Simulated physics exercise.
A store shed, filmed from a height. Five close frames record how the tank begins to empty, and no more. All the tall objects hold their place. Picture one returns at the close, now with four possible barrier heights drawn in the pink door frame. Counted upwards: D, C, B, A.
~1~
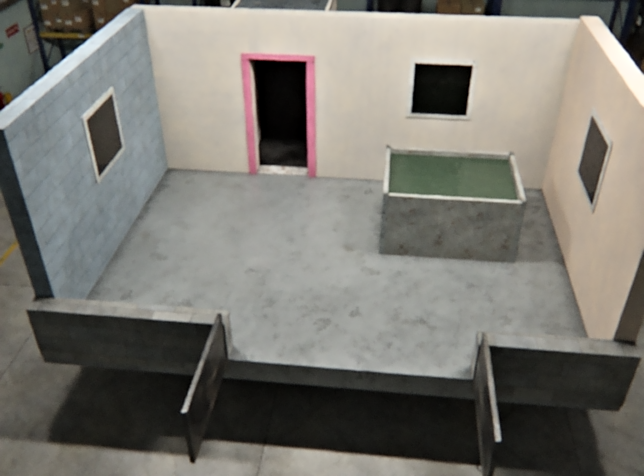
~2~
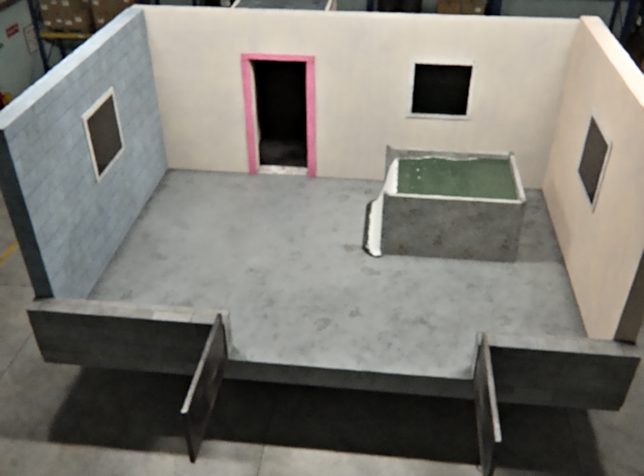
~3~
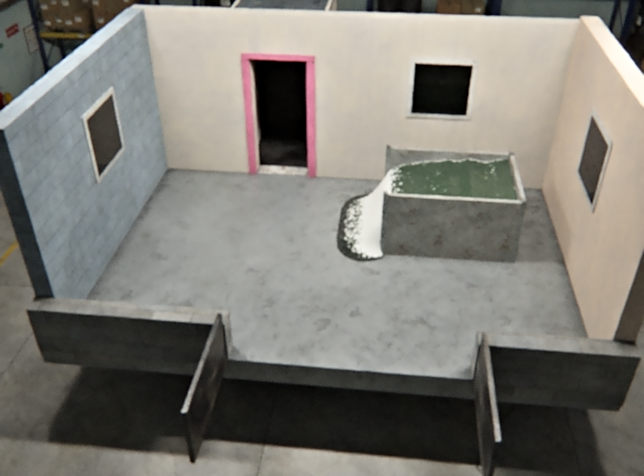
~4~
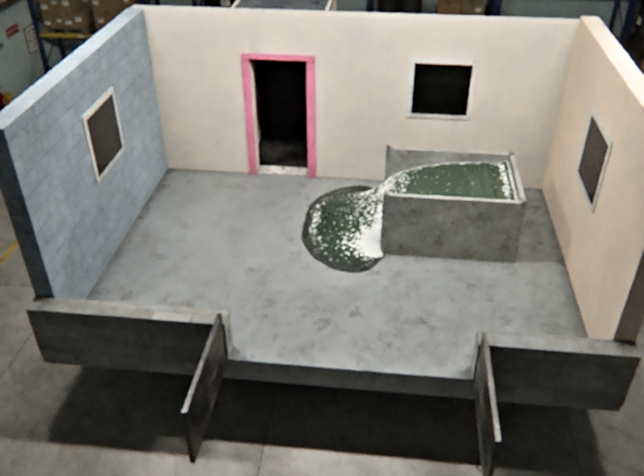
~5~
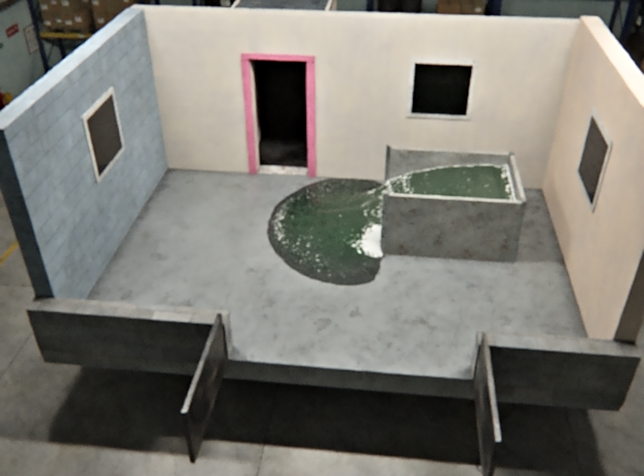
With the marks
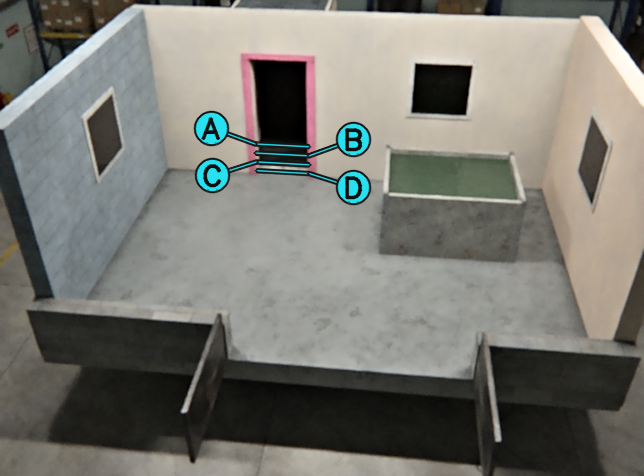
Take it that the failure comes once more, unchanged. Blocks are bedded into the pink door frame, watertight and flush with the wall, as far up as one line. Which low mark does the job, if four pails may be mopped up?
I would pick mark C.
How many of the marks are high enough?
Three of the four.
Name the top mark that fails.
That is mark D.
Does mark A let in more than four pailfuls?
No, that is safe.
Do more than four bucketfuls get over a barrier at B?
No, that is safe.
In cyan, A at (282, 145); B at (282, 154); C at (282, 163); D at (283, 172); from the bottom up D, C, B, A.
Choosing A, nothing gets over.
Choosing B, nothing gets over.
Choosing C, a splash gets over, under a bucket.
Choosing D, about 15 bucketfuls get in.
